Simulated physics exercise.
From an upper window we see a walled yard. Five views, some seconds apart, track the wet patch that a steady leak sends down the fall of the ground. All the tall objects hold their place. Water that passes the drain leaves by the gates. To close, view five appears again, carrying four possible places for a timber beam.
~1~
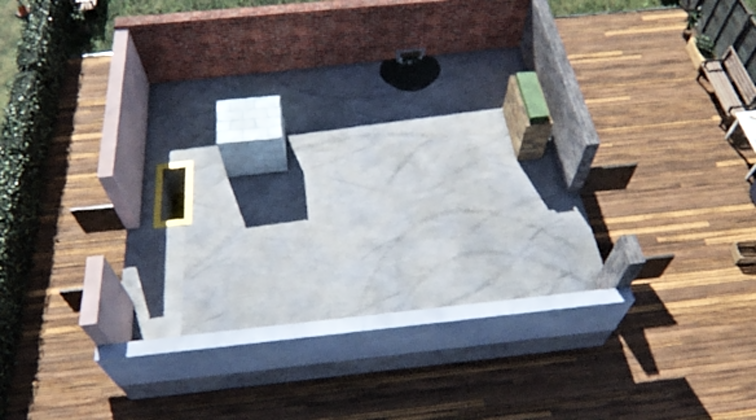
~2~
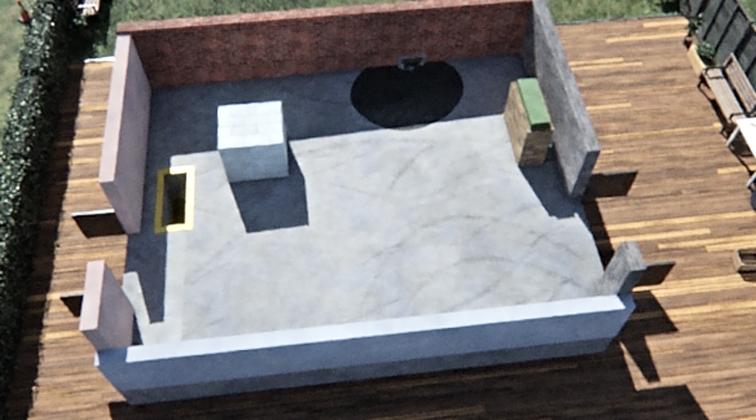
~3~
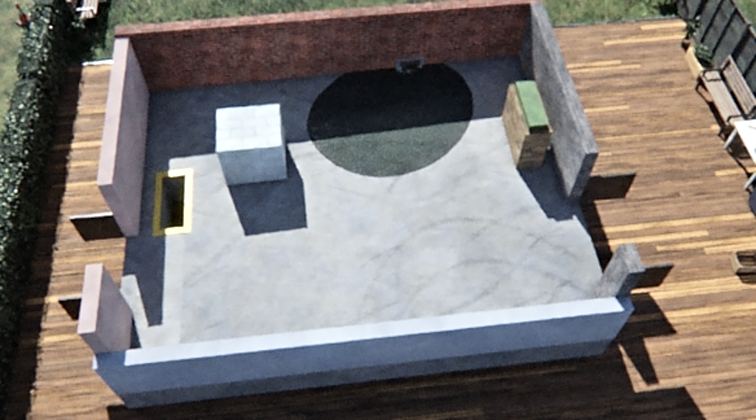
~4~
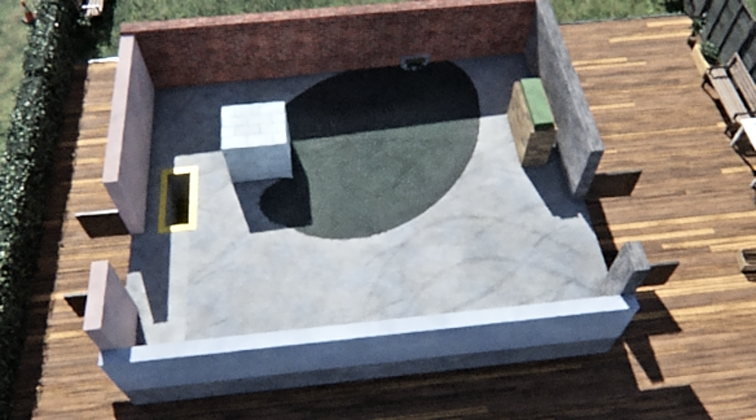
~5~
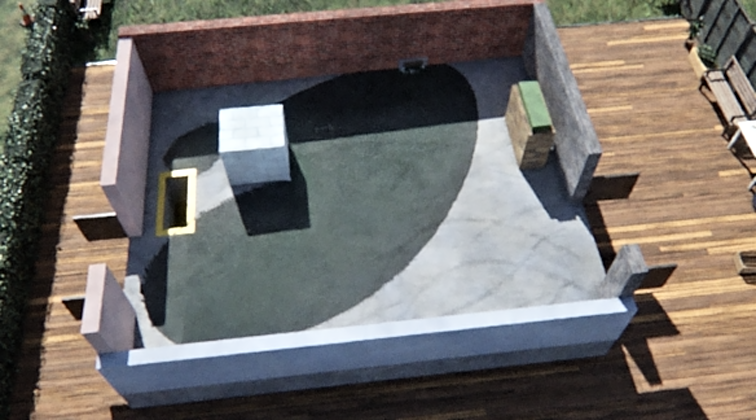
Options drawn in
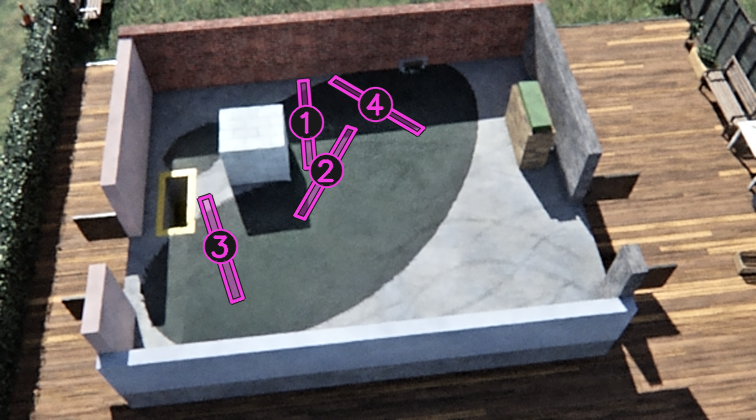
In the video, a dark patch of water appears by the brick back wall of a walled yard and spreads forward and left, passing around a pale block and reaching the ground near a yellow-edged pit and the front wall.
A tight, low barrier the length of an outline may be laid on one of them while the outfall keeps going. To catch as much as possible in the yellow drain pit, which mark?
3 beats the others.
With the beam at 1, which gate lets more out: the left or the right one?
The left one.
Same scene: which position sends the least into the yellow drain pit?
1.
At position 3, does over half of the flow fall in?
No, it does not.
On the marked copy, 1 from (310, 167) to (303, 80); 2 from (299, 217) to (351, 127); 3 from (204, 197) to (237, 300); 4 from (332, 79) to (420, 131).
Choosing 1, next to none of the stream runs into the yellow drain pit, about 98 % out by the gates.
Choosing 2, about 8 % of the stream runs into the yellow drain pit, about 92 % out by the gates.
Choosing 3, about 21 % of the stream runs into the yellow drain pit, about 78 % out by the gates.
Choosing 4, about 12 % of the stream runs into the yellow drain pit, about 88 % out by the gates.
